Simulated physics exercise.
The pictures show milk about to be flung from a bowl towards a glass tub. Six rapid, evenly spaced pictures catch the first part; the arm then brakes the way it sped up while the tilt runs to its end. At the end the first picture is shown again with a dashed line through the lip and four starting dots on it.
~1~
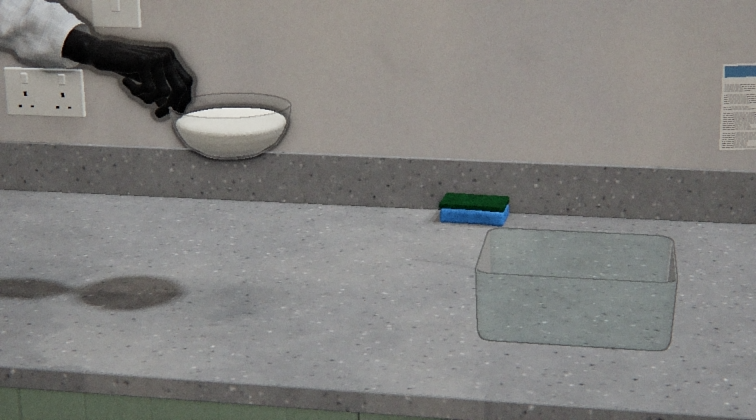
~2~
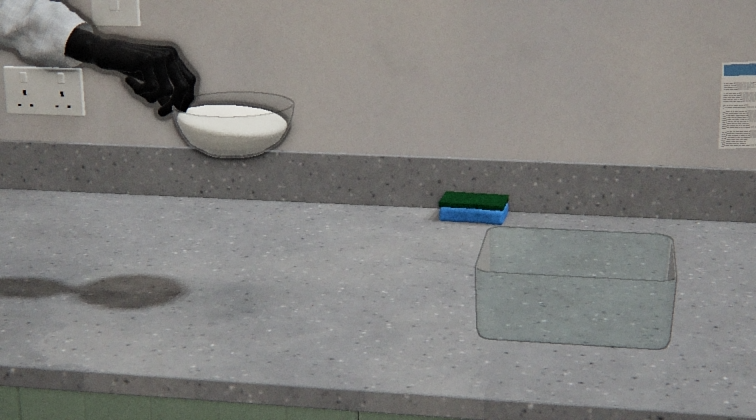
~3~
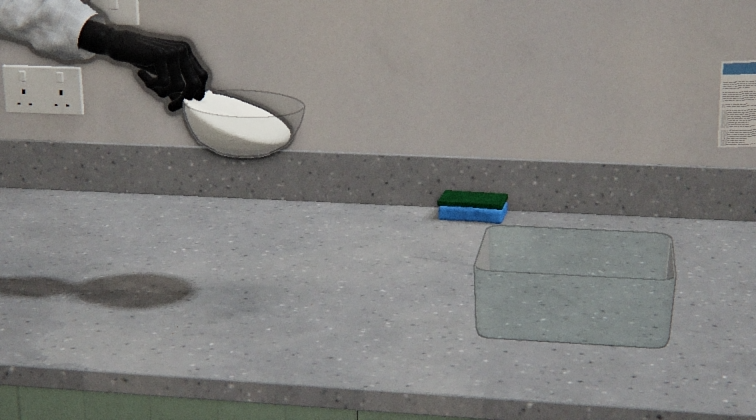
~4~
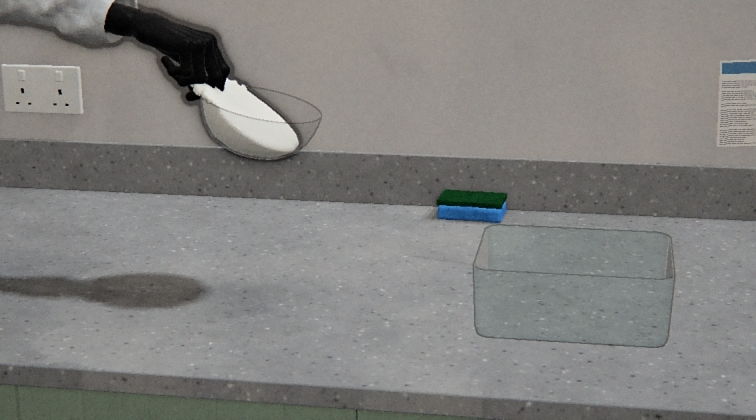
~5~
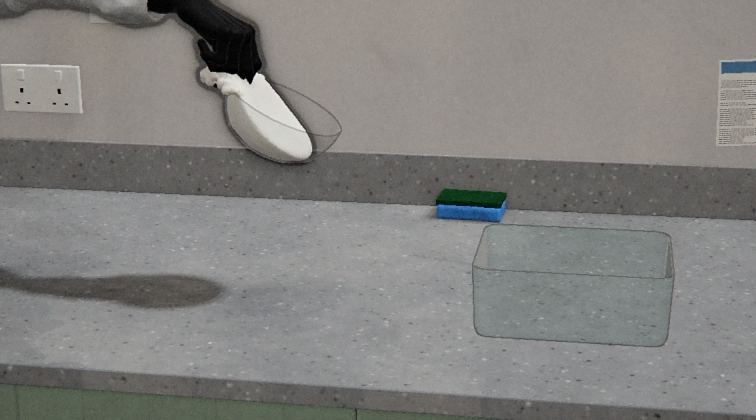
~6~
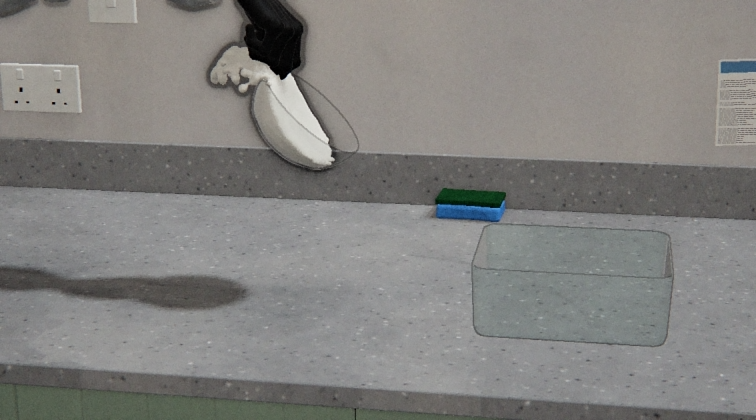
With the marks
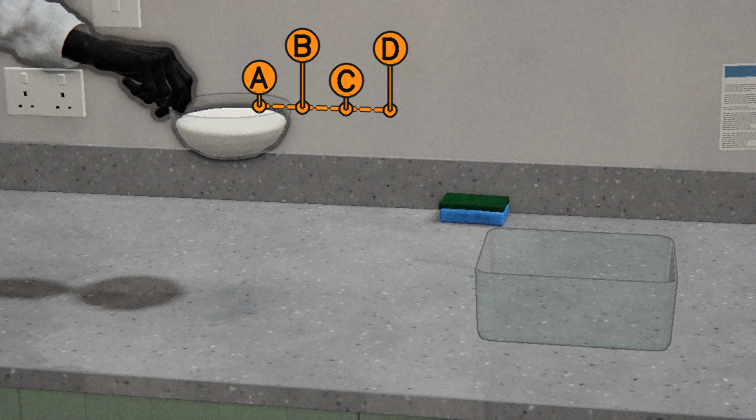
A black-gloved hand tilting a clear bowl rightward above a grey counter, milk surging up and over its left rim.
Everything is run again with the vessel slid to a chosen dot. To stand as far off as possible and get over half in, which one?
That is dot C.
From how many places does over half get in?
Two.
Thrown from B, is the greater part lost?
Yes, it does.
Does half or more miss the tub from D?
No.
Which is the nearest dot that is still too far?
Dot B.
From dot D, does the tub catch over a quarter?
Yes, it does.
On the marked copy, A at (259, 105); B at (302, 107); C at (346, 108); D at (390, 110).
If A is chosen, about 4 % lands in the tub, 93 % falls short and 3 % goes beside or beyond.
If B is chosen, about 29 % lands in the tub, 65 % falls short and 6 % goes beside or beyond.
If C is chosen, about 63 % lands in the tub, 24 % falls short and 13 % goes beside or beyond.
If D is chosen, about 66 % lands in the tub, 15 % falls short and 19 % goes beside or beyond.
